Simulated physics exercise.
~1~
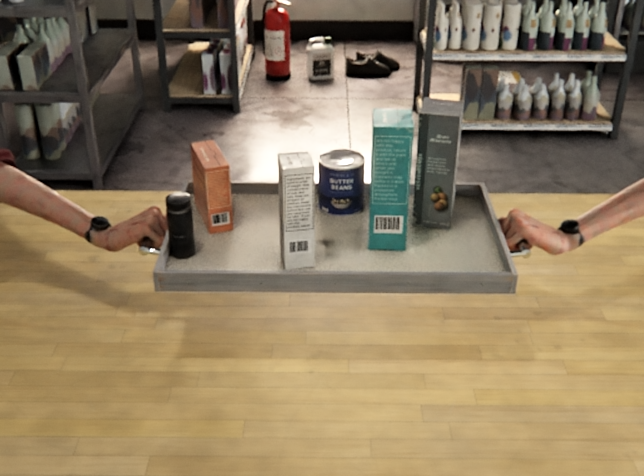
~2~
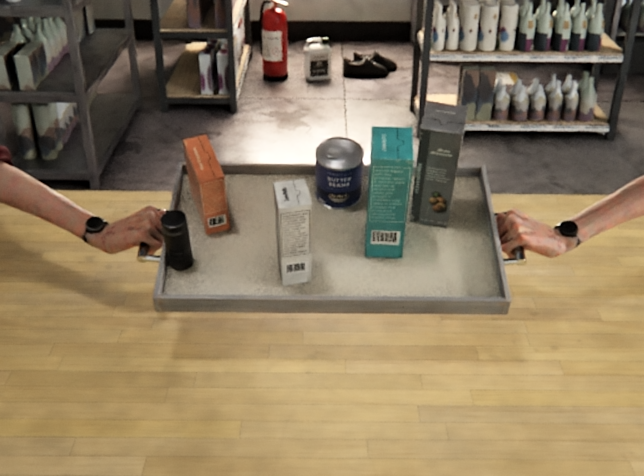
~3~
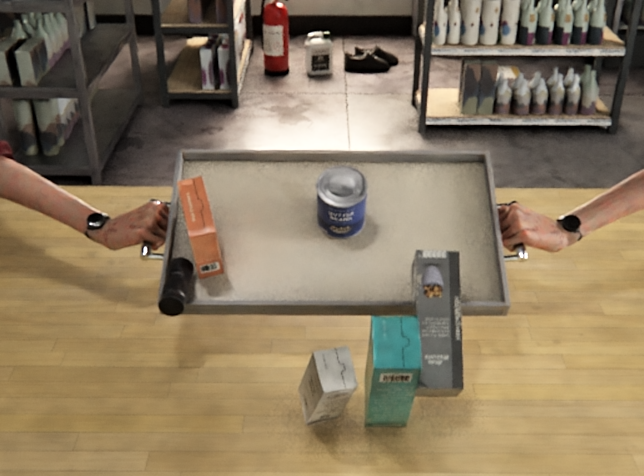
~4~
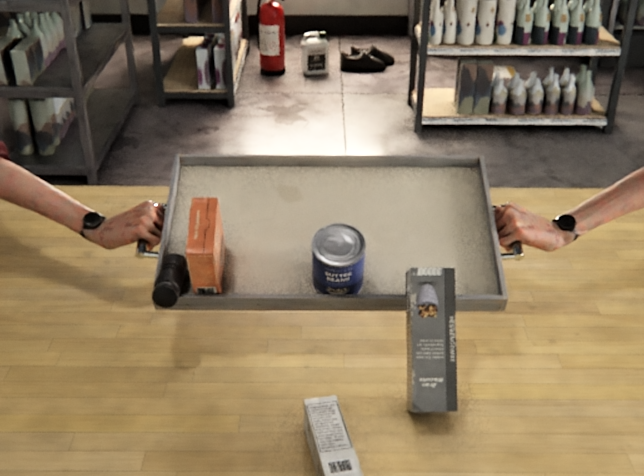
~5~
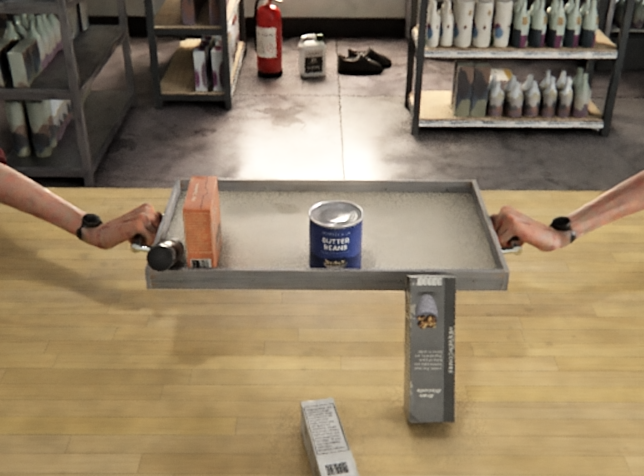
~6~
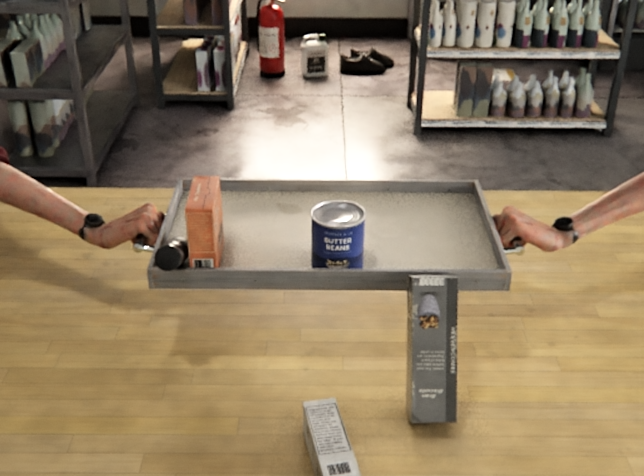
Above a wooden table, two hands tilt a tray, spilling three cartons, then level it.
